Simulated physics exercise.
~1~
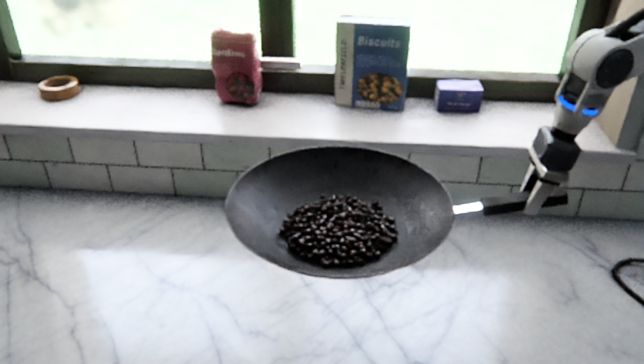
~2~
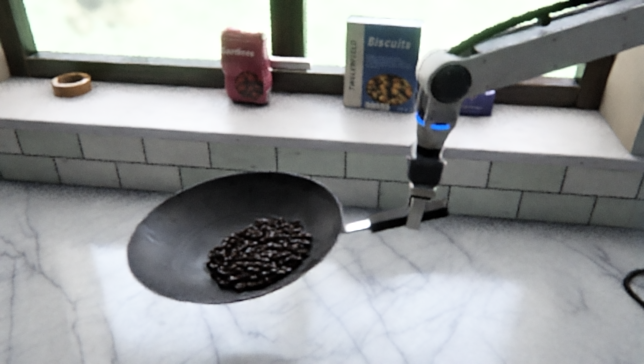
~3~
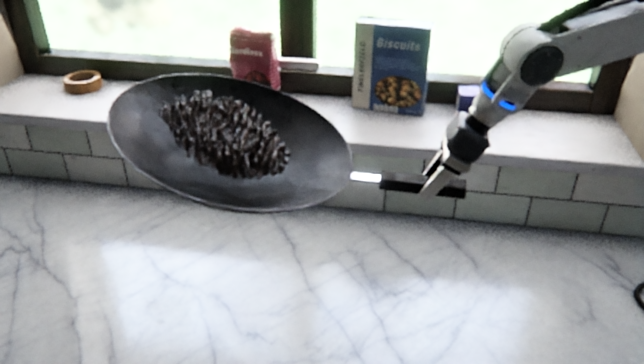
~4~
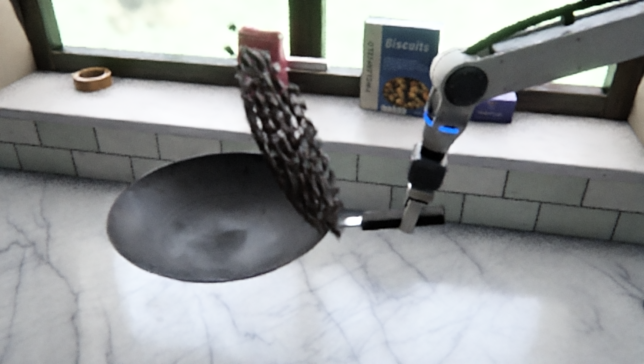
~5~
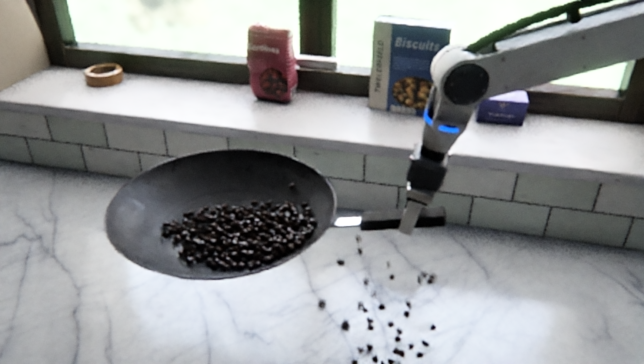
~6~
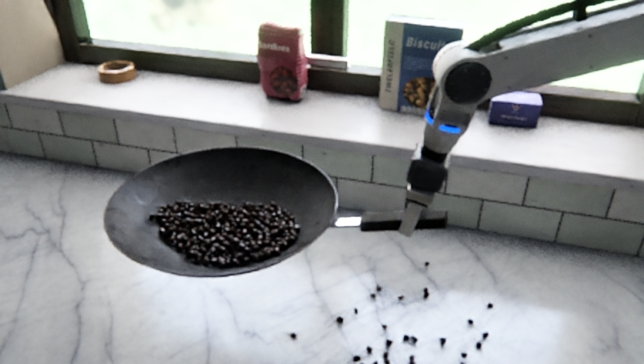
At first, a robot arm holds a dark wok by its handle above a marbled counter, a heap of small black beans resting inside, with packages on the windowsill behind. The arm moves the wok to the left, keeping the beans in the pan. It then lifts and tilts the wok, and the beans spread out. As the wok drops and levels, the whole load rises above it in a tall, leaning column toward the handle. Most beans fall back into the wok, but some spill past the handle side. Finally the wok is still, with stray beans scattered across the counter.
